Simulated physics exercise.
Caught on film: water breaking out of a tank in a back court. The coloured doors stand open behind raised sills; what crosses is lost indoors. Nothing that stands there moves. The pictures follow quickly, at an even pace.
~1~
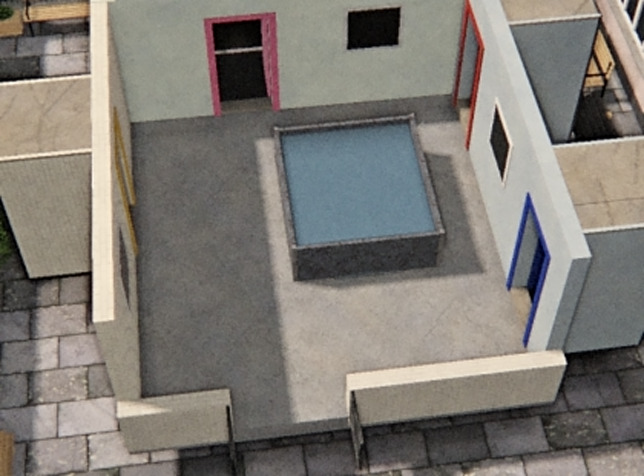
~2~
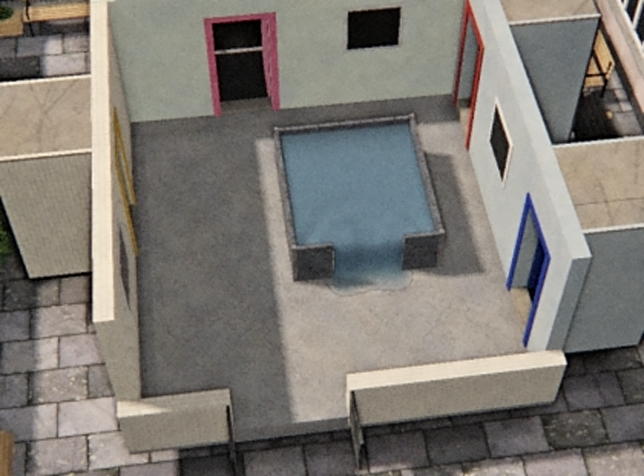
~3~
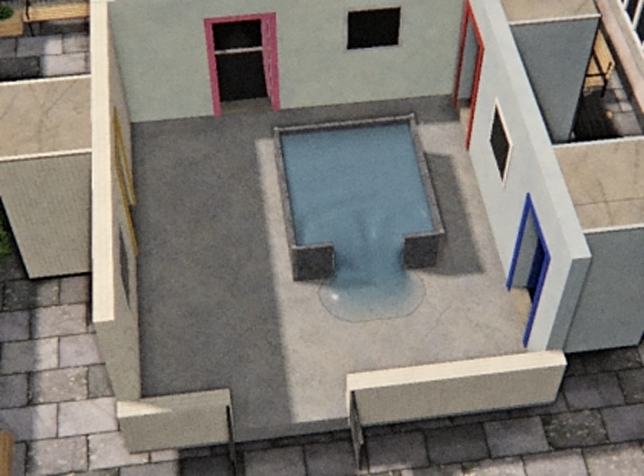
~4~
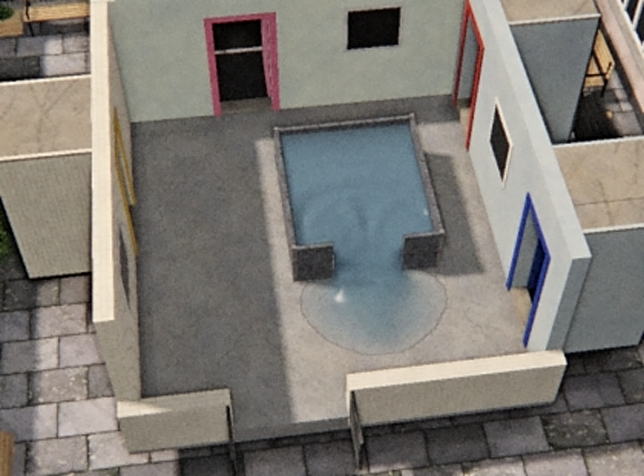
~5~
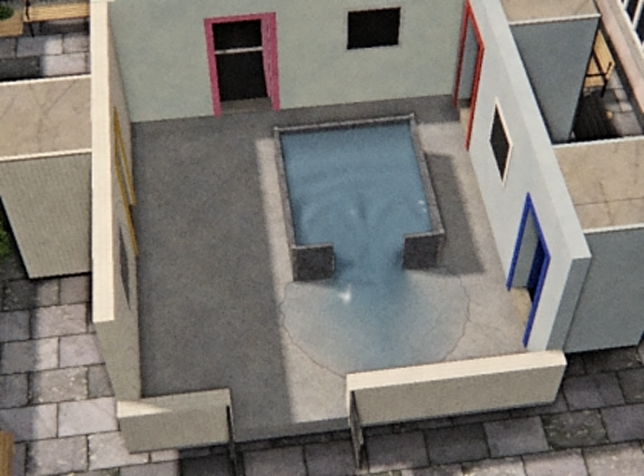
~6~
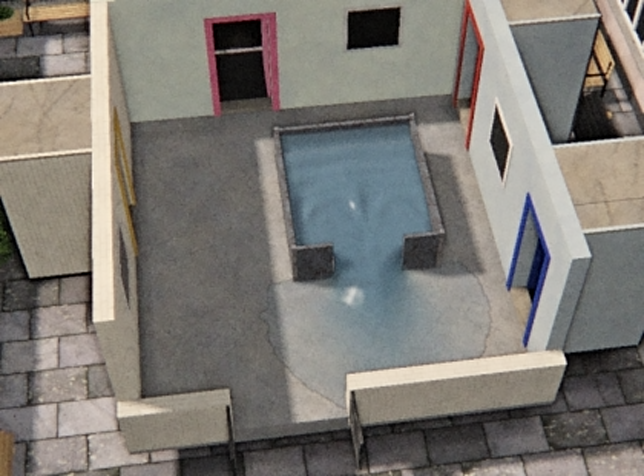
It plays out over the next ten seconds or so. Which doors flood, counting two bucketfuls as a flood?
The yellow door admits no more than that; the pink door admits no more than that; the blue door lets in a lot; the red door admits no more than that.
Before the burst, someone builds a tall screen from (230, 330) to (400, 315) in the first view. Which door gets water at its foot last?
The one in pink.
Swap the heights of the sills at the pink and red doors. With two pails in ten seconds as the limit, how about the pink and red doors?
In short: The pink door is under; the red door floods.
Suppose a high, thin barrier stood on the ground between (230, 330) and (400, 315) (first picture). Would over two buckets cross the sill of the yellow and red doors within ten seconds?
Yellow door passes that mark, red door takes less.
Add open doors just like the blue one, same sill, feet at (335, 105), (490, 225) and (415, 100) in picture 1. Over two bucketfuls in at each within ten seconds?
As listed: Takes less, is under, floods.
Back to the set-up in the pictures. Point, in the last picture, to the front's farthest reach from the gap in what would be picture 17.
I would point to (156, 423).
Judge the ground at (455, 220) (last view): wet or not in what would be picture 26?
Verdict: Flooded.
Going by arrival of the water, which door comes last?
It is the pink-painted one.
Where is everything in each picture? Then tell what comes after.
In the first picture, still water in the water tank at (356, 182).
In the second picture, the front is at (407, 279), out from the gap at (367, 260).
In the third picture, the front is at (413, 305), out from the gap at (367, 262).
In the fourth picture, the front is at (398, 348), out from the gap at (367, 262).
In the fifth picture, water pours out at (367, 262) and has run to a hidden place.
In the sixth picture, water pours out at (367, 262) and has run to a hidden place.
A moment on, water covers 25 % of the floor; the yellow door not reached, the pink door not reached, the blue door wet at the sill, nothing in, the red door not reached.
Next, water covers 30 % of the floor; the yellow door not reached, the pink door not reached, the blue door under two buckets in, the red door not reached.
Then, water covers 50 % of the floor; the yellow door not reached, the pink door not reached, the blue door over two buckets in, the red door wet at the sill, nothing in.
Later, water covers 85 % of the floor; the yellow door wet at the sill, nothing in, the pink door wet at the sill, nothing in, the blue door far over two buckets in, the red door wet at the sill, nothing in.
In the end, water covers 100 % of the floor; the yellow door under two buckets in, the pink door wet at the sill, nothing in, the blue door far over two buckets in, the red door wet at the sill, nothing in.
